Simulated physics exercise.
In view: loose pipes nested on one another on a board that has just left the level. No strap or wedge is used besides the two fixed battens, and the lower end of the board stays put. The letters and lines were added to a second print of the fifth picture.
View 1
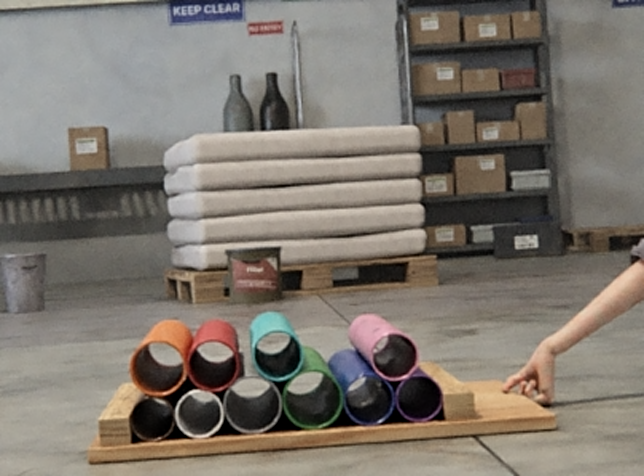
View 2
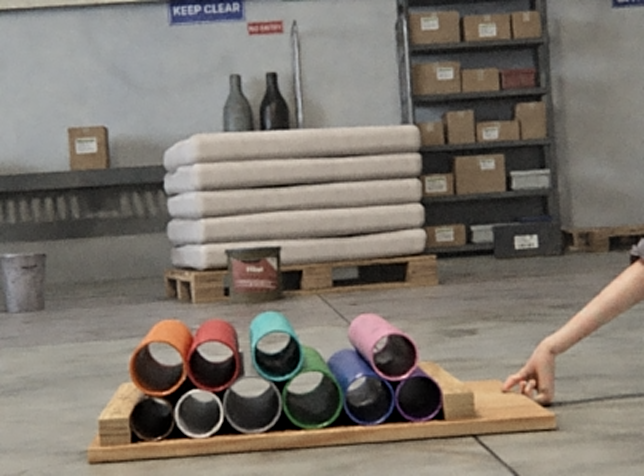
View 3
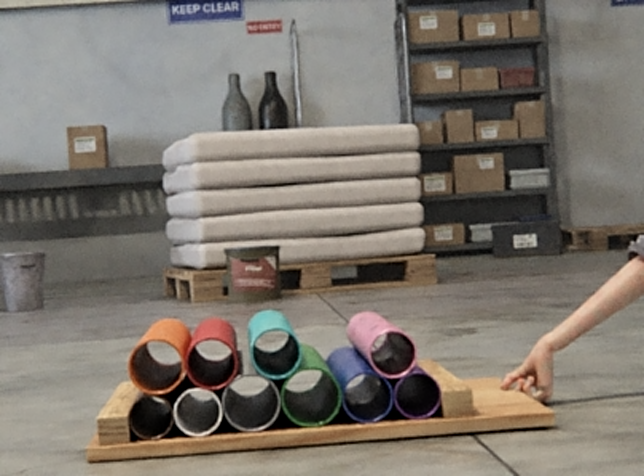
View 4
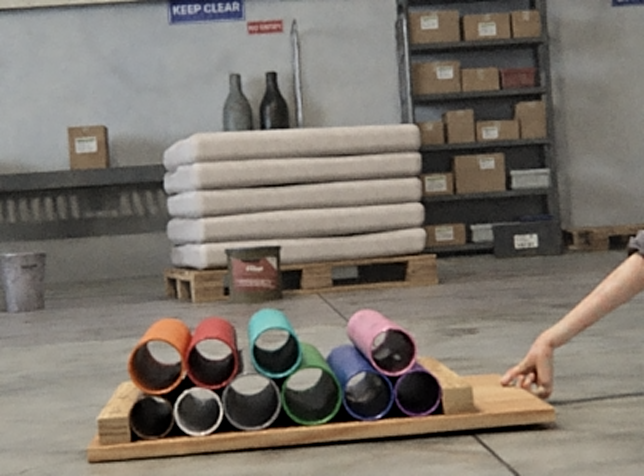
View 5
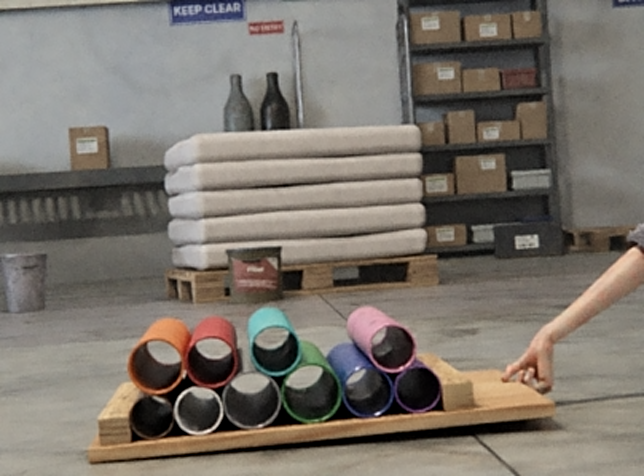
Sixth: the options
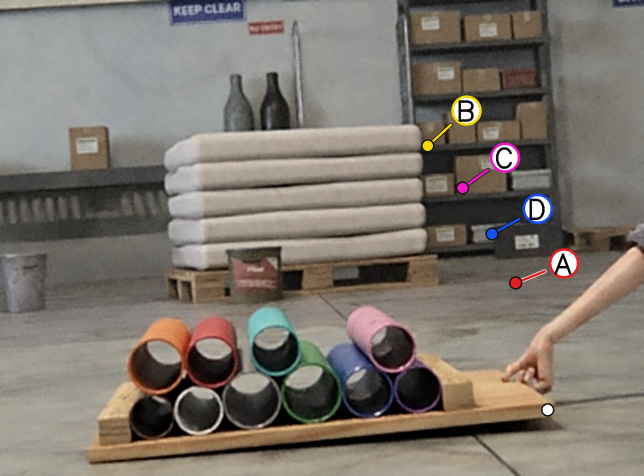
In a storeroom, colourful pipes lay stacked in two rows on a wooden board while a hand gripped its right end and raised it very slightly, the pipes staying nested together with barely any movement.
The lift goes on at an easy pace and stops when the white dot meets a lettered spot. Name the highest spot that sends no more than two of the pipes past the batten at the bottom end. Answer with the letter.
At most to D.
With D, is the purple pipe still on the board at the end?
The purple pipe: Yes.
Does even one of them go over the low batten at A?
Yes.
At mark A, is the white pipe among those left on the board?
Yes.
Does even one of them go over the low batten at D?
Yes, at D.
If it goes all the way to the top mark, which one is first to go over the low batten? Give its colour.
It is the orange one.
On the marked copy, A at (516, 283); B at (428, 146); C at (463, 188); D at (492, 234); the white dot at (548, 410).
Following D. Soon after the start, board at 16°.
Later, board at 25°.
In the end, board at 25°, two over the low batten (red, orange).
As for the rest, A one over the low batten (orange); B four over the low batten (red, pink, orange, turquoise); C three over the low batten (red, orange, turquoise).
